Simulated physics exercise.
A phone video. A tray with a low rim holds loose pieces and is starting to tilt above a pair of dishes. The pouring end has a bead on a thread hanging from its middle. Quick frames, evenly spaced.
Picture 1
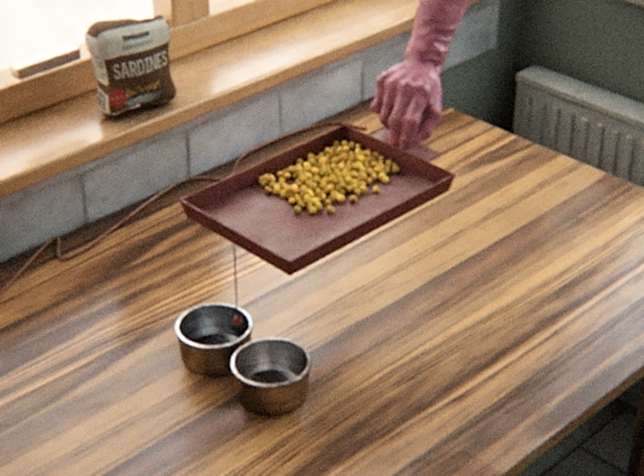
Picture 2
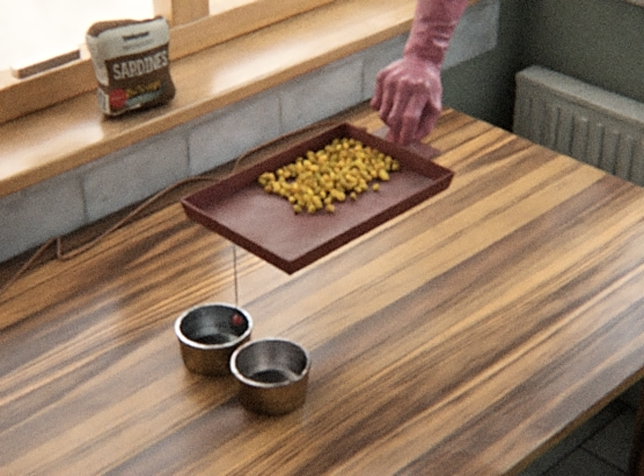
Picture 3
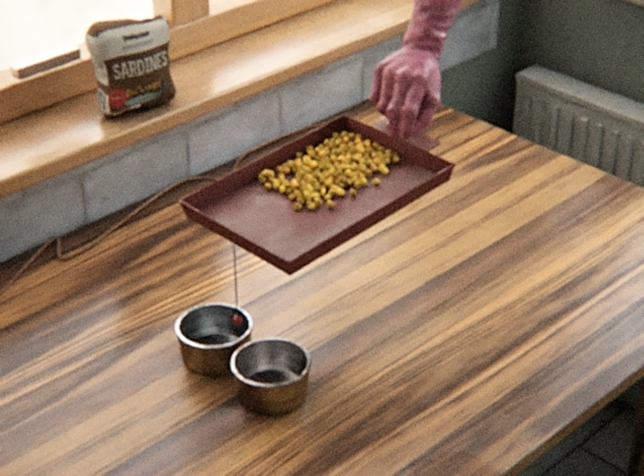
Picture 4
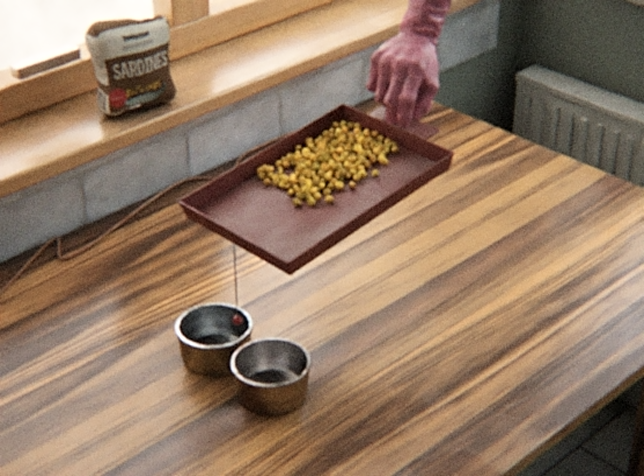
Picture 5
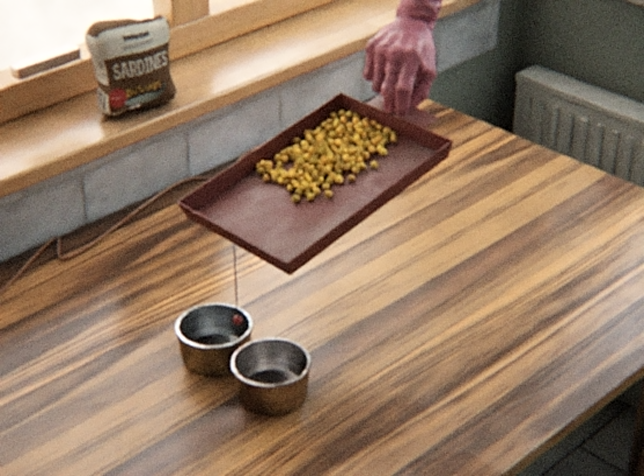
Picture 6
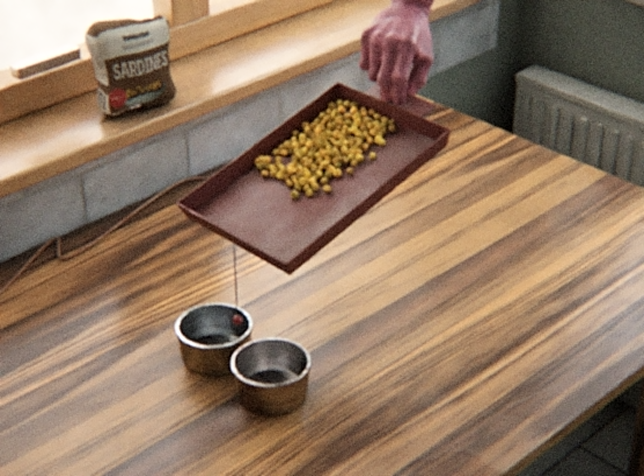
A dark red, low-rimmed tray of yellow puffed corn balls is held by a pinkish hand above a brown striped wooden table, seen from above at an angle. Two small metal dishes sit below, near a red bead on a thread, with a sardines packet on the windowsill at upper left and a grey radiator at right. The hand gradually raises the tray's far end, tilting it slightly, while the camera stays still.
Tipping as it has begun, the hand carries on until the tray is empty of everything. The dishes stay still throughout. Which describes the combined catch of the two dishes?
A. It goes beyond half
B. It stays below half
B, it stays below half.
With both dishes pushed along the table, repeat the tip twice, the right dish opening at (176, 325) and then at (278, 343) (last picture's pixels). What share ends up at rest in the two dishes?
First placement: 50 per cent; second placement: 0 per cent.
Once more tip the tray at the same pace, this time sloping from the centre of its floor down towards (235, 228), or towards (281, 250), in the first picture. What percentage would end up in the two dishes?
Lab note: Case 1 near 30 %, case 2 near 70 %.
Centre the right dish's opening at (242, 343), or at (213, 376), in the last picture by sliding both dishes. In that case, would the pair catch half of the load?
First shift, a minority share; second shift, a majority share.
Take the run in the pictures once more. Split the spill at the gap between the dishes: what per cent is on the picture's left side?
Roughly 90 in a hundred.
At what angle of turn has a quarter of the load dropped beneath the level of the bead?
I'd say it is tilted about 110°.
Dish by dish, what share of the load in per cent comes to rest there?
Per cent held at the end: Left dish 20, right dish 0.
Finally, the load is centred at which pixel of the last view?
Close to (176, 382) in the last view.
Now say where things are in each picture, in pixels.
Corners of the pouring end at (186, 199) and (290, 258), level; middle of the load at (332, 177), puffed corn balls; left dish at (187, 353); right dish at (243, 391); bead on its thread at (237, 320), in the first frame.
Corners of the pouring end at (186, 199) and (290, 258), level; middle of the load at (332, 176), in the second frame.
Corners of the pouring end at (185, 200) and (289, 258), tipped barely, level across its low end; middle of the load at (332, 171), in the third frame.
Corners of the pouring end at (184, 200) and (288, 259), tipped a little, level across its low end; middle of the load at (331, 163), in the fourth frame.
Corners of the pouring end at (183, 201) and (287, 259), tipped a little, level across its low end; middle of the load at (330, 155), in the fifth frame.
Corners of the pouring end at (182, 202) and (286, 260), tipped a little, level across its low end; middle of the load at (328, 148); left dish at (187, 353); right dish at (243, 391), in the sixth frame.
Soon, tray tipped steeply; nearly all on the tray; a stray few in the air.
A while on, tray tipped right over; nearly all on the tray; a stray few in the right dish; a small part outside both.
Towards the end, tray tipped past a quarter turn; a small part in the right dish; about a quarter in the left dish; most outside both.
Finally, tray tipped past a quarter turn; a small part in the right dish; about a quarter in the left dish; most outside both.
